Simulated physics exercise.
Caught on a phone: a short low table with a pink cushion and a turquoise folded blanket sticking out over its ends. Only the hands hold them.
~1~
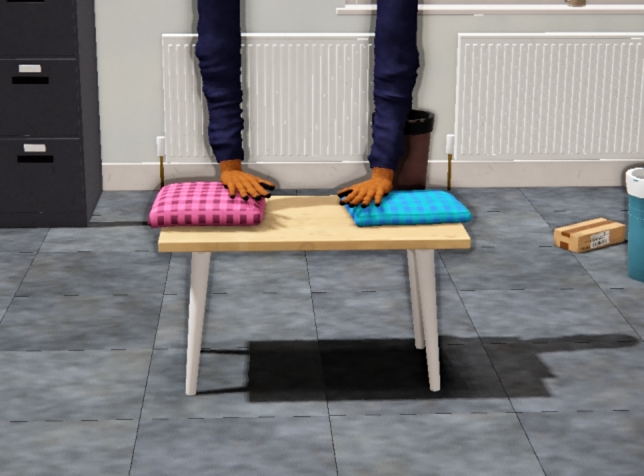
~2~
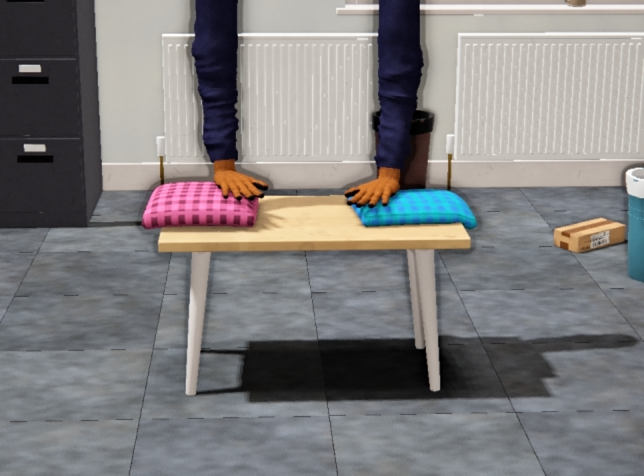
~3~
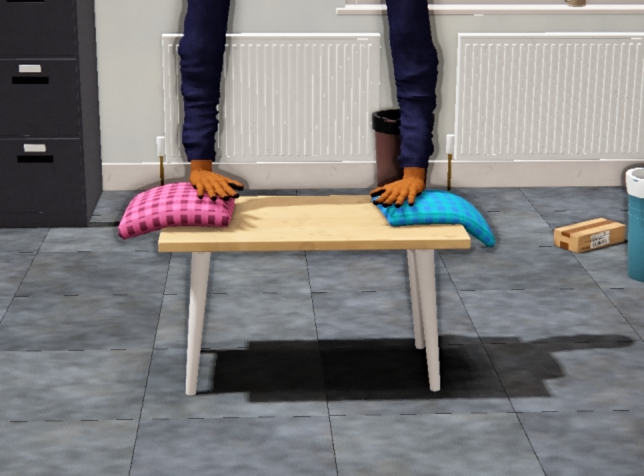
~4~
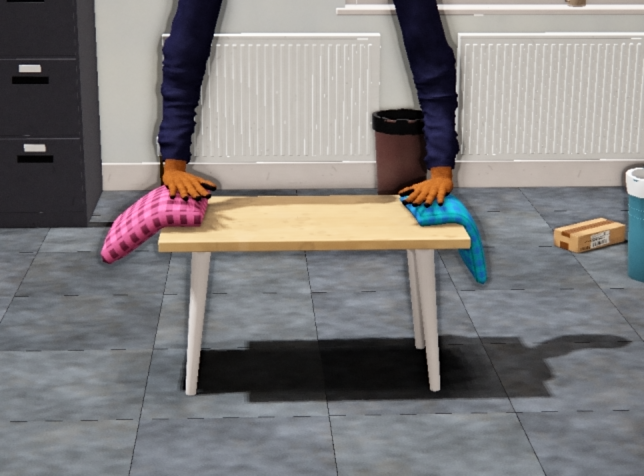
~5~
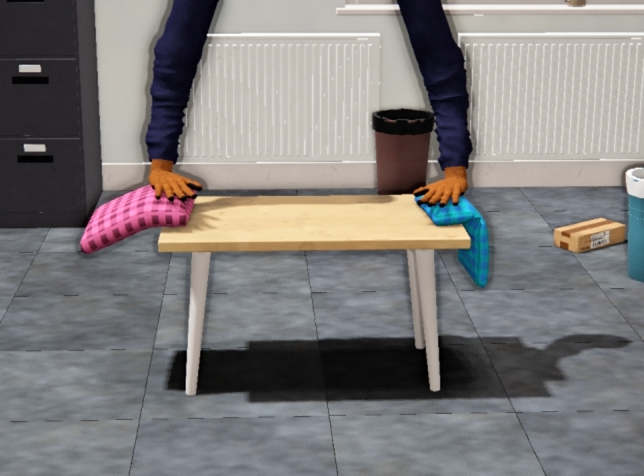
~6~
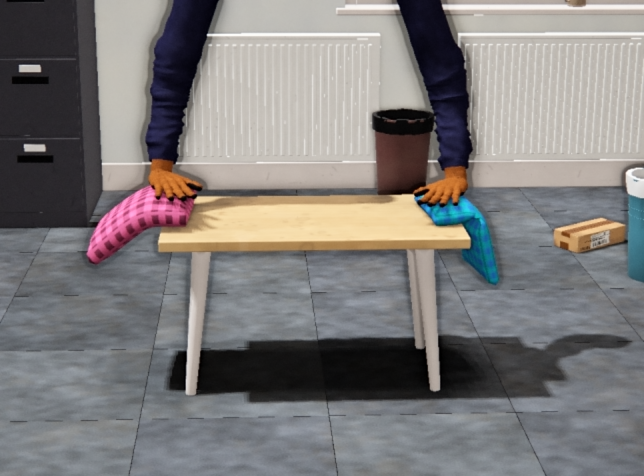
At the start, two hands press a pink checked cushion and a turquoise folded cloth onto a low wooden table. The hands slide them apart, pink to the left and turquoise to the right, until both stick out past the ends and droop, then their hanging parts sway slightly beneath the nearly still hands.
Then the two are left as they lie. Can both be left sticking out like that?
The pink cushion slumps off the end; the turquoise folded blanket tips over and falls.
Then, 0.30 s past the final frame, cushion falling near (128, 269); folded blanket falling near (468, 263).
Then, 0.58 s past the final frame, cushion on the floor near (85, 356); folded blanket on the floor near (492, 356).
When it is over, cushion on the floor near (64, 359); folded blanket on the floor near (499, 359). The pink cushion tips over and falls and the turquoise folded blanket goes down.
